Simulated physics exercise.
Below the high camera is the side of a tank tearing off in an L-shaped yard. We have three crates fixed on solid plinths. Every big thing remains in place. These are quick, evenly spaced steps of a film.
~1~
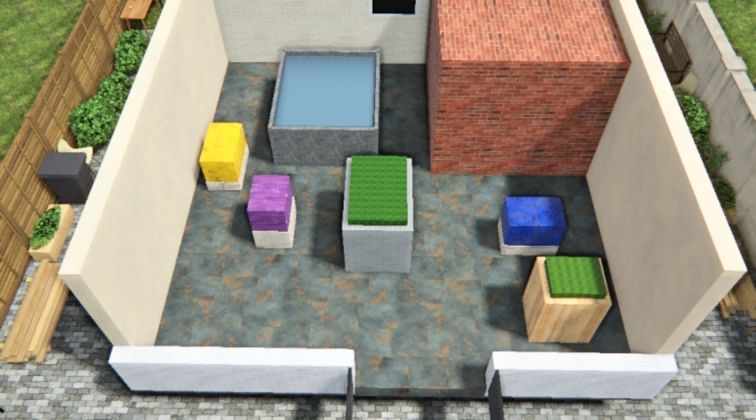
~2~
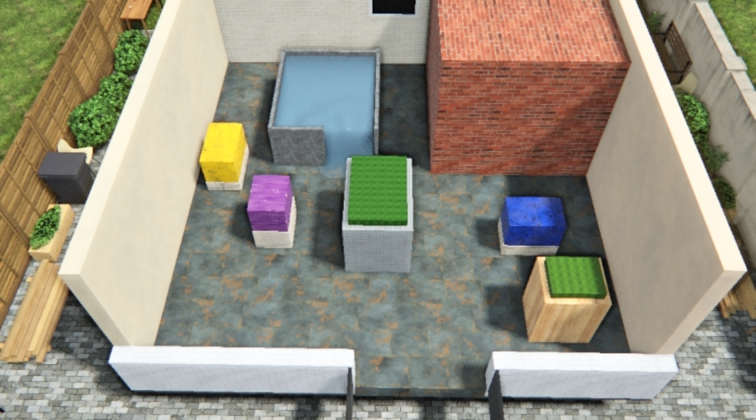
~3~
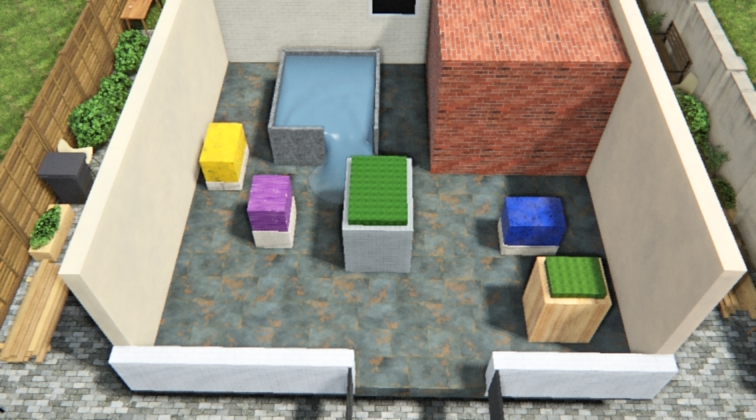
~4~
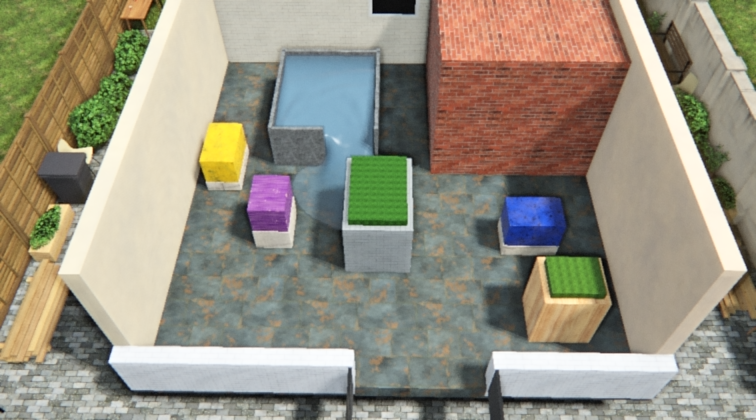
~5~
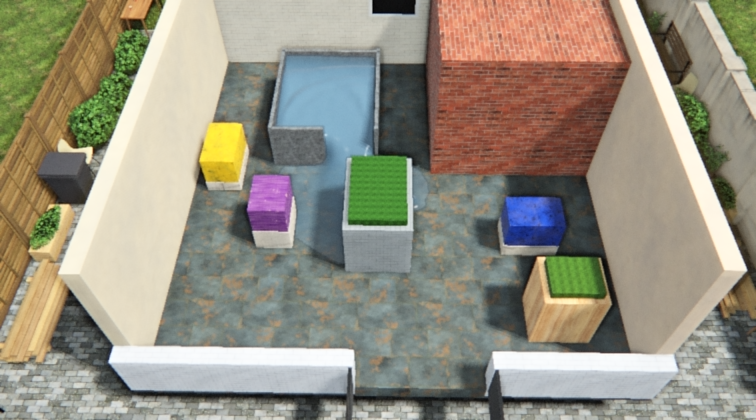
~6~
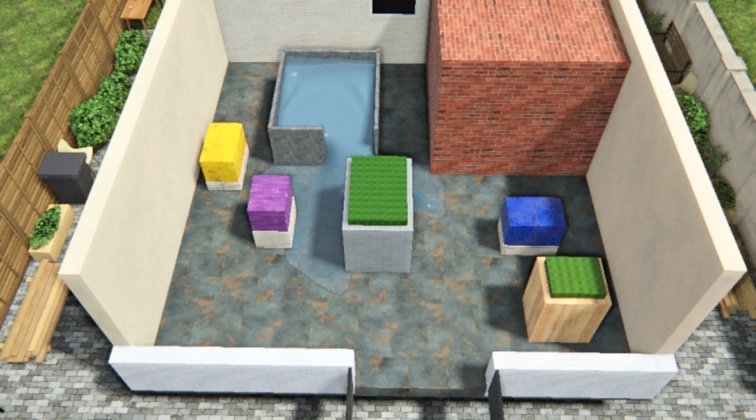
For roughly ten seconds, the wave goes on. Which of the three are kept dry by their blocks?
In order: The purple crate will come out dry; the blue crate will come out dry; the yellow crate will come out dry.
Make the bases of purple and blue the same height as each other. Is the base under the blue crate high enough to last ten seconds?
Blue: Untouched.
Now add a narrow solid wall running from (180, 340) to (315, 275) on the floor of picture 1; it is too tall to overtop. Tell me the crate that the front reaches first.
The crate marked purple gets it first.
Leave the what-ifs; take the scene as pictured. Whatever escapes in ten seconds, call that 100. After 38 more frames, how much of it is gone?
Near 45 in a hundred.
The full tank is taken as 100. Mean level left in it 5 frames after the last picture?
Somewhere near 68 %, give or take.
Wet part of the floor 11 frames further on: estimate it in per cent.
Roughly 45 percent, I reckon.
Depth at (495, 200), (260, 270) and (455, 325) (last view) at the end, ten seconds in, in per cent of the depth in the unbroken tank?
First spot 6 %, second 6 %, third 6 %.
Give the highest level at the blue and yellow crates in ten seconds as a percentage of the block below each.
Respectively 60 % and 70 %.
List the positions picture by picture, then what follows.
In the first picture, the open tank at (327, 90) is whole and still.
In the second picture, the front is at (323, 171), out from the gap at (350, 153).
In the third picture, the front is at (331, 199), out from the gap at (350, 154).
In the fourth picture, the front is at (339, 226), out from the gap at (350, 155).
In the fifth picture, water pours out at (350, 155) and has run to (336, 258).
In the sixth picture, water pours out at (350, 154) and has run to (338, 289).
A moment on, water covers 30 % of the floor; the purple crate water round its plinth, the blue crate water round its plinth, the yellow crate water round its plinth.
Next, water covers 45 % of the floor; the purple crate water round its plinth, the blue crate water round its plinth, the yellow crate water round its plinth.
Then, water covers 75 % of the floor; the purple crate water round its plinth, the blue crate water round its plinth, the yellow crate water round its plinth.
Later, water covers 95 % of the floor; the purple crate water round its plinth, the blue crate water round its plinth, the yellow crate water round its plinth.
In the end, water covers 100 % of the floor; the purple crate stayed above the water, the blue crate stayed above the water, the yellow crate stayed above the water.
